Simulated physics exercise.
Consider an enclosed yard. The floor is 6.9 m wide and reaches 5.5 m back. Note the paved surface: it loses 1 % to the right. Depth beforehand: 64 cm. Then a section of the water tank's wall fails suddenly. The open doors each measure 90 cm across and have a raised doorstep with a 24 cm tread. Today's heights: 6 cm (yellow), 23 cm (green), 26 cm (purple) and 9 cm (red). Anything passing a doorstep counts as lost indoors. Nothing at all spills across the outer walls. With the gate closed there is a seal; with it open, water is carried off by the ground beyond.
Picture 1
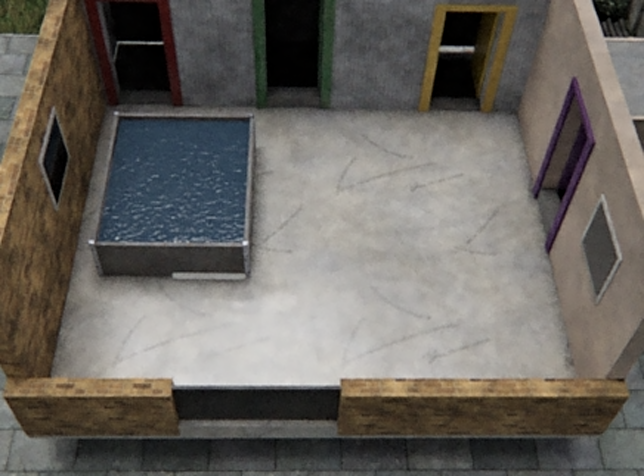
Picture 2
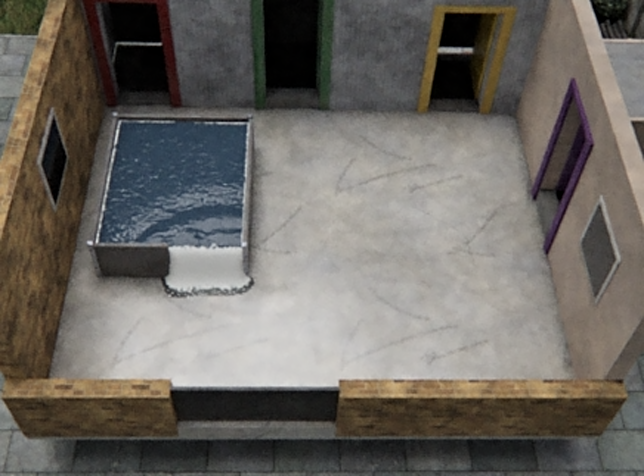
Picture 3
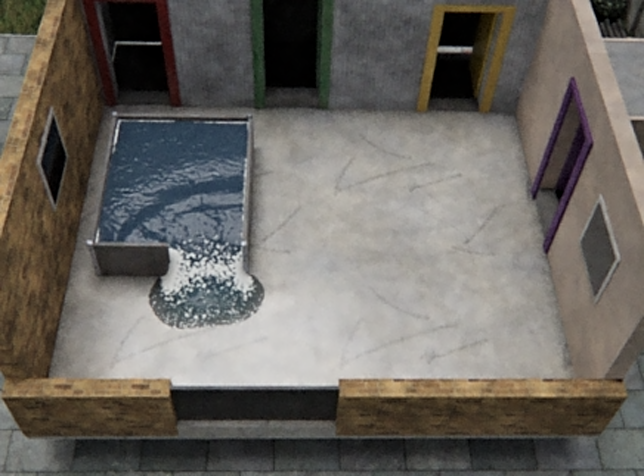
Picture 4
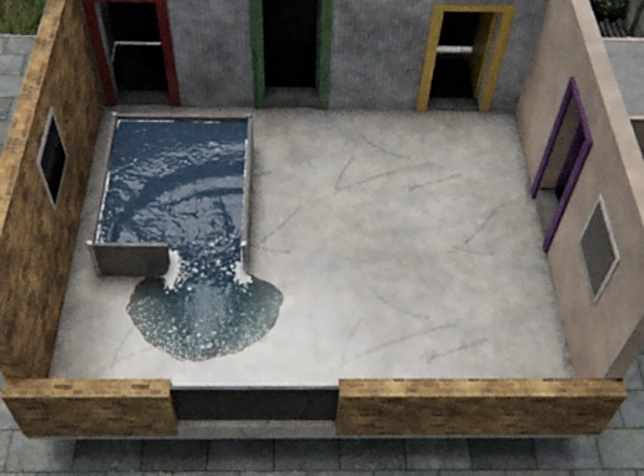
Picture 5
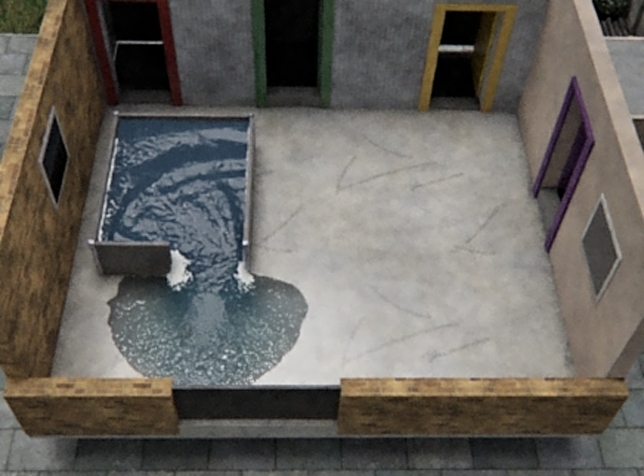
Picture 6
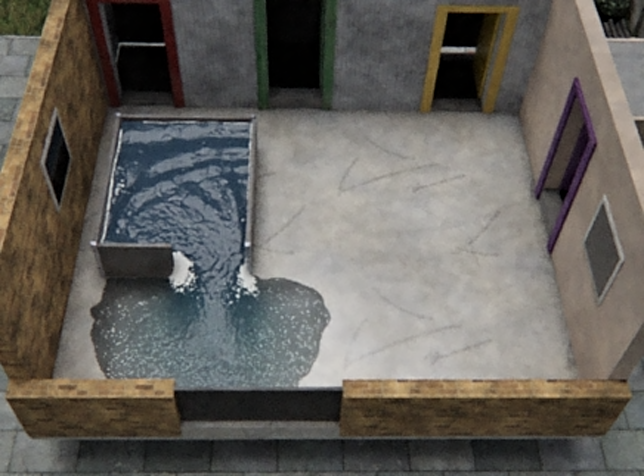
At the start, a rectangular tank of still water stands at the left of a dry walled yard with coloured doorways. Water then pours from a gap in its front, foaming onto the pale floor, and the wet patch spreads forward and sideways, reaching the front wall while the right side stays dry.
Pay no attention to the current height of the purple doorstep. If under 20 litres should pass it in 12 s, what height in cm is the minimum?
The minimum is around 6 cm.
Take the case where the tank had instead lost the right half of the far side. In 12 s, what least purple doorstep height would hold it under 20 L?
You'd want it roughly 11.0 centimetres tall.
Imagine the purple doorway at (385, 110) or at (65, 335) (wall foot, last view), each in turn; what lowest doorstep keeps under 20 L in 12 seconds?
About 6.0 cm for the first and 12.0 cm for the second.
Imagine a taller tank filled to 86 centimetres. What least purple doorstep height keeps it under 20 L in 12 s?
You'd need a step of close to 9.0 cm.
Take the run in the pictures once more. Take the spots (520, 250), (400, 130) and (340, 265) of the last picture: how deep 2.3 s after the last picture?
Roughly 0, then 0, then 0 cm.
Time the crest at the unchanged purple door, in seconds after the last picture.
Crest at t of about 5.5 s.
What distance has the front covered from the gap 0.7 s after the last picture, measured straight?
The front is some 3.4 m out.
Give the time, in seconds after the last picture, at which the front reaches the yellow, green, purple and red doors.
Arrival: Yellow 4.0 s, green 5.0 s, purple 2.8 s, red 3.4 s.
Then, 0.7 s after the last picture water covers 20 % of the floor, deepest (39 cm) near (215, 280); it has not reached the purple door.
Then, 2.3 s after the last picture water covers 40 % of the floor, deepest (32 cm) near (62, 409); it has not reached the purple door.
Then, 11.3 s after the last picture water covers 100 % of the floor, deepest (14 cm) near (518, 116); 7 cm at the purple door, 0 litres in over its 26 cm doorstep.
At the purple door as built, the water peaked near 10 cm, 5.5 s after the last picture.
Run again over the same 12 s with other heights there, 37 litres in over 5 cm, 12 litres over 7 cm. The limit of 20 litres is kept from about 6 cm up.
